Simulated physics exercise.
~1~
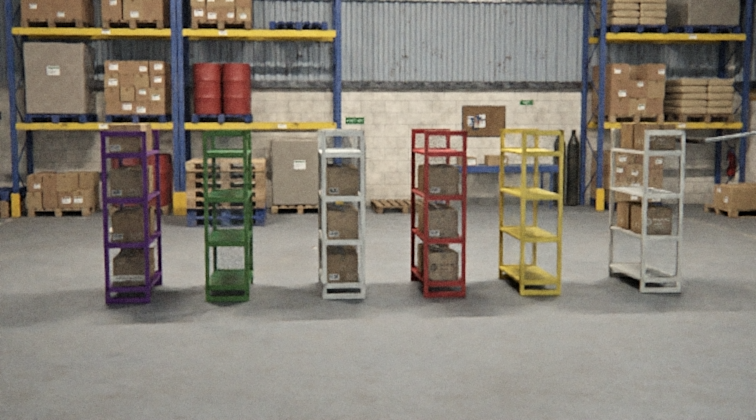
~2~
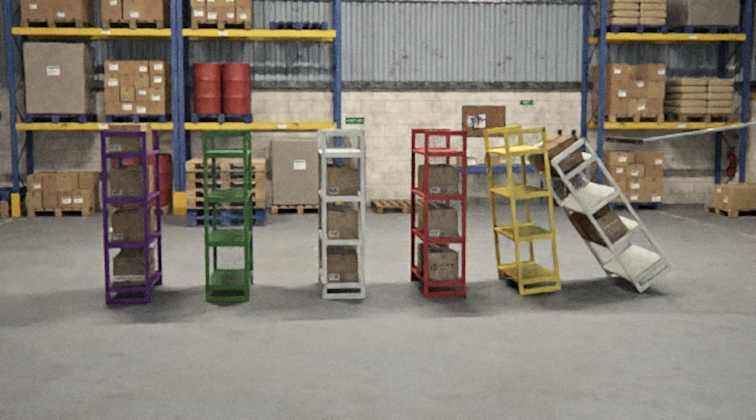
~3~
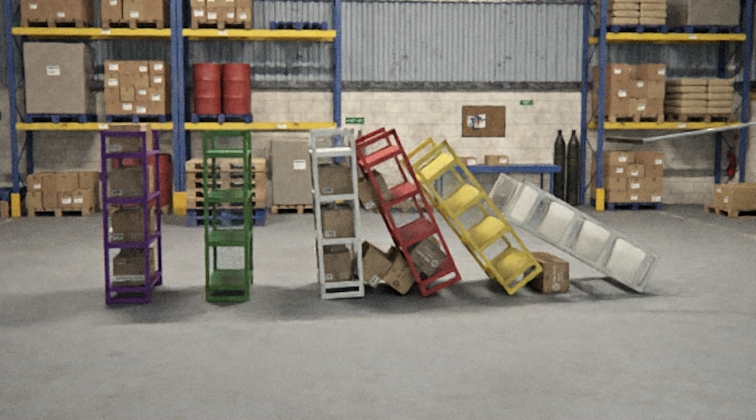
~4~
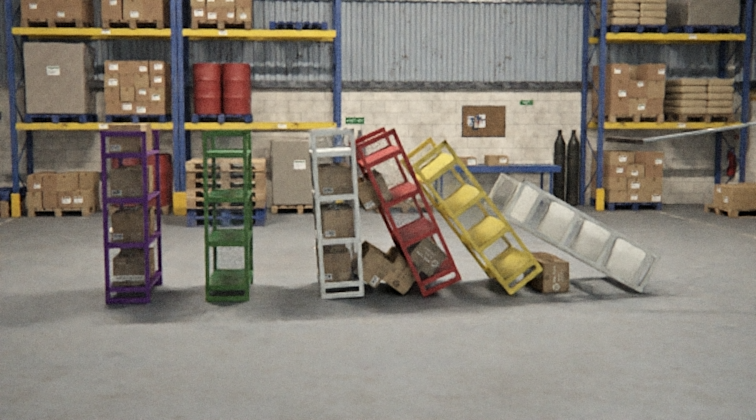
In a warehouse, the right three racks topple leftward in turn, and the others stay standing.
